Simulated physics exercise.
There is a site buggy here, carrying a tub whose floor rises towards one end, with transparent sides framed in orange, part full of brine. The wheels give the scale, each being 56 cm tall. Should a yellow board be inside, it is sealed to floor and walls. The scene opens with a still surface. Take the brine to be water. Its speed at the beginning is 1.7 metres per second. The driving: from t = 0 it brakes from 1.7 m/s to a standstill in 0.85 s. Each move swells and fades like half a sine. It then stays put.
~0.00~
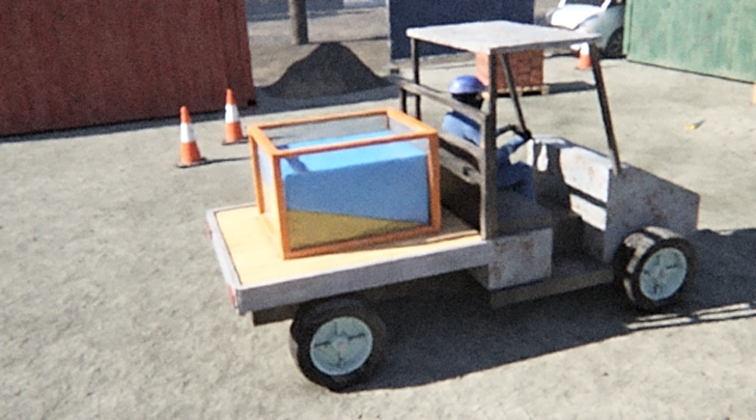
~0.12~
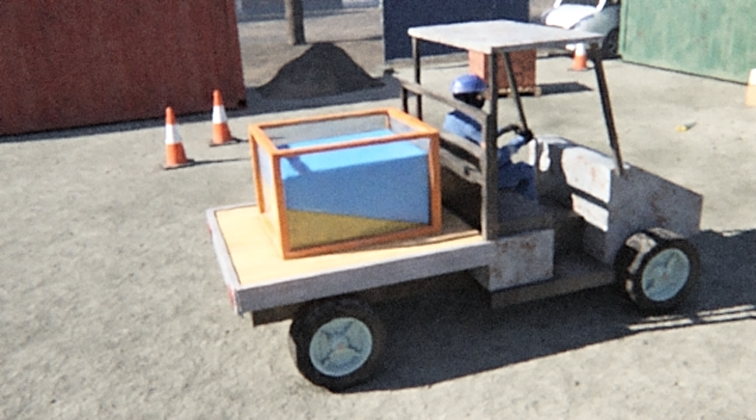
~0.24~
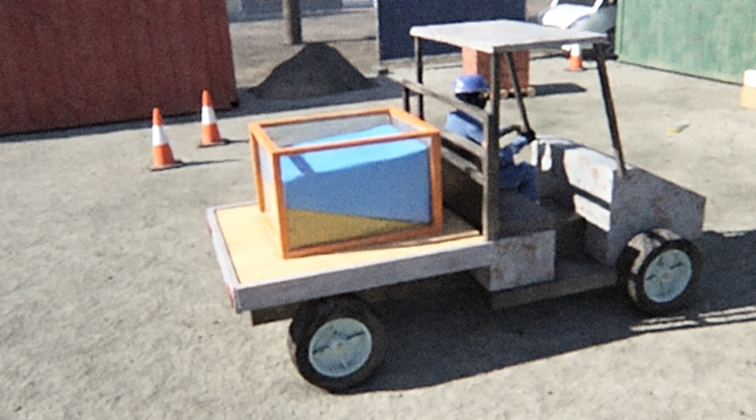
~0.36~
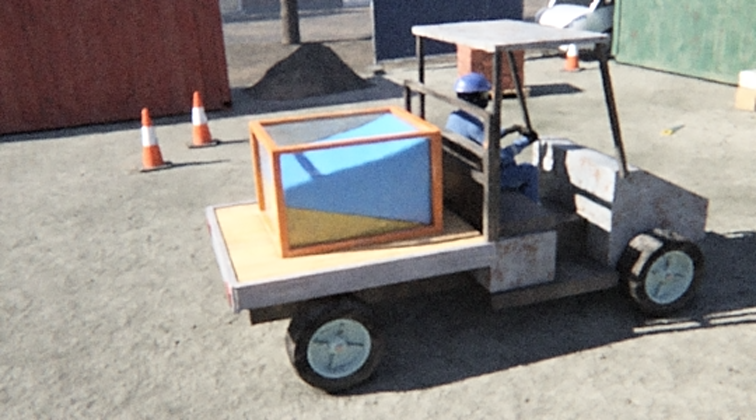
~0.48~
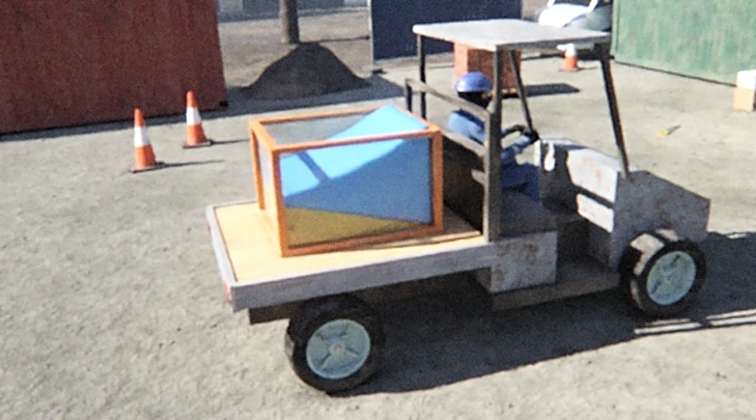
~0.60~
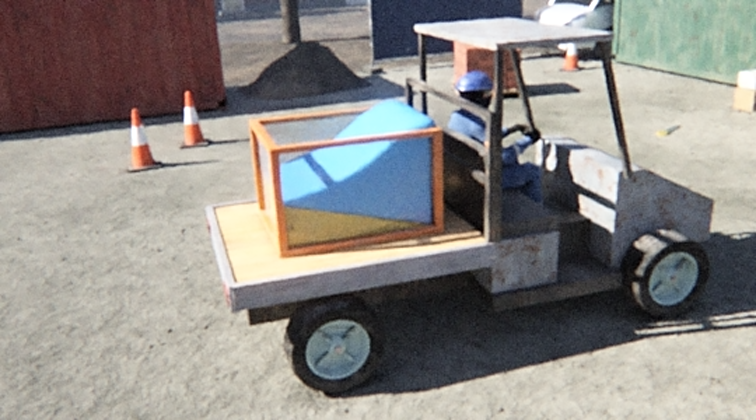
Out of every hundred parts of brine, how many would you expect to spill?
About 5 in every hundred.
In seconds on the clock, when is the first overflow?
It happens at some 0.8 s.
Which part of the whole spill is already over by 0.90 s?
Some 40 percent has come out by that time.
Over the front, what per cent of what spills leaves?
It comes to about 70 per cent of the spill.
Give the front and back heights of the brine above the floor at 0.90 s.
It reads roughly 56 cm up front and 30 cm at the back.
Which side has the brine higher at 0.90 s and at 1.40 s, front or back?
Towards the fore end first, then towards the aft end.
After 0.90 s front 55 cm, middle 45 cm, back 30 cm above the lowest part of the floor; the loss stands at 2 per cent, over the front.
After 1.40 s front 35 cm, middle 40 cm, back 66 cm above the lowest part of the floor; the loss stands at 3 per cent, over the front.
After 1.90 s front 58 cm, middle 42 cm, back 36 cm above the lowest part of the floor; the loss stands at 4 per cent, over the front, a little elsewhere.
After 3.84 s the loss stands at 5 per cent, over the front, a little elsewhere, 10 of 211 litres.
